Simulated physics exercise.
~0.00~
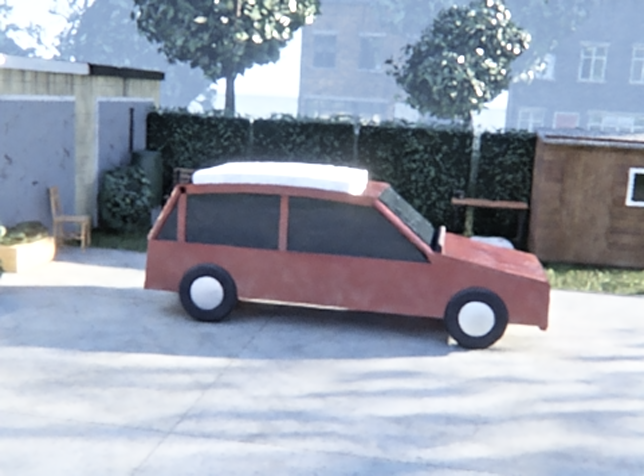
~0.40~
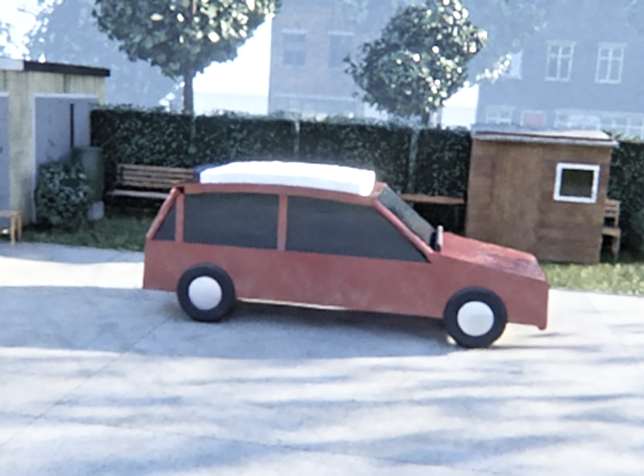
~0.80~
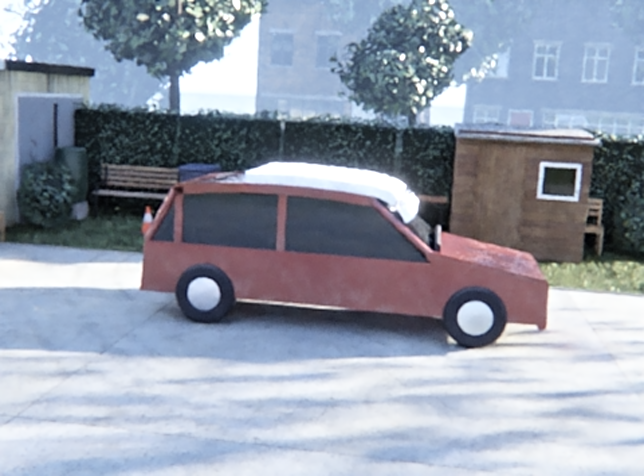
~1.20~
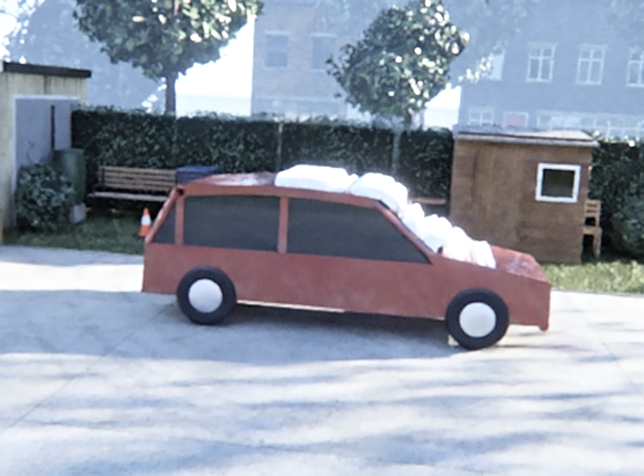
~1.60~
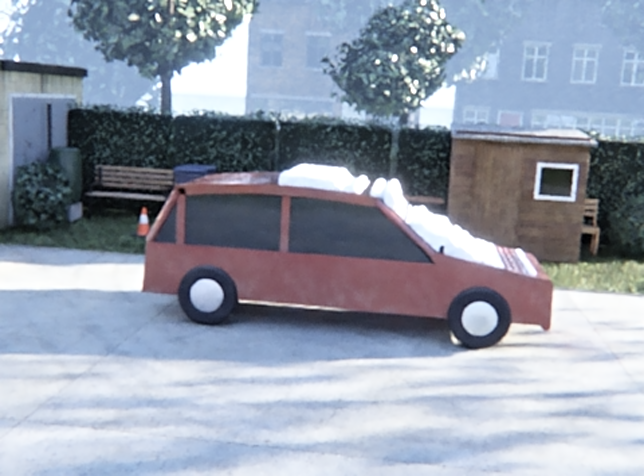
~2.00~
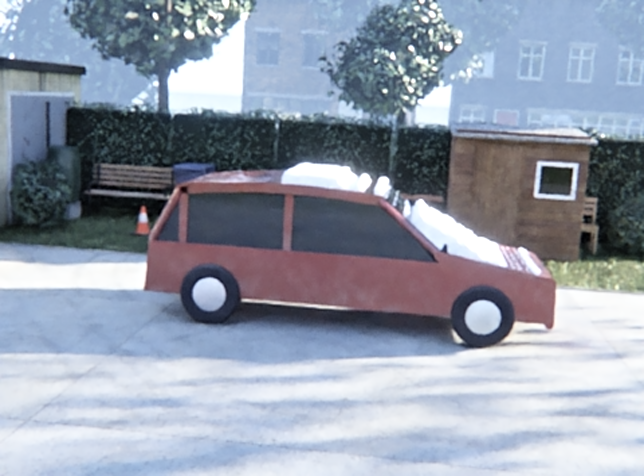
The clip opens on a red car seen side-on in a paved yard, a long white slab of snow lying along its roof, with a hedge, trees and a wooden shed behind. The background shifts to the left as the view travels with the car, then settles. The snow slides forward, its front edge drooping over the top of the windscreen. It breaks into lumps that tumble down the glass and onto the bonnet. By the end, a shortened piece remains on the roof, while the rest lies heaped across the windscreen and bonnet.
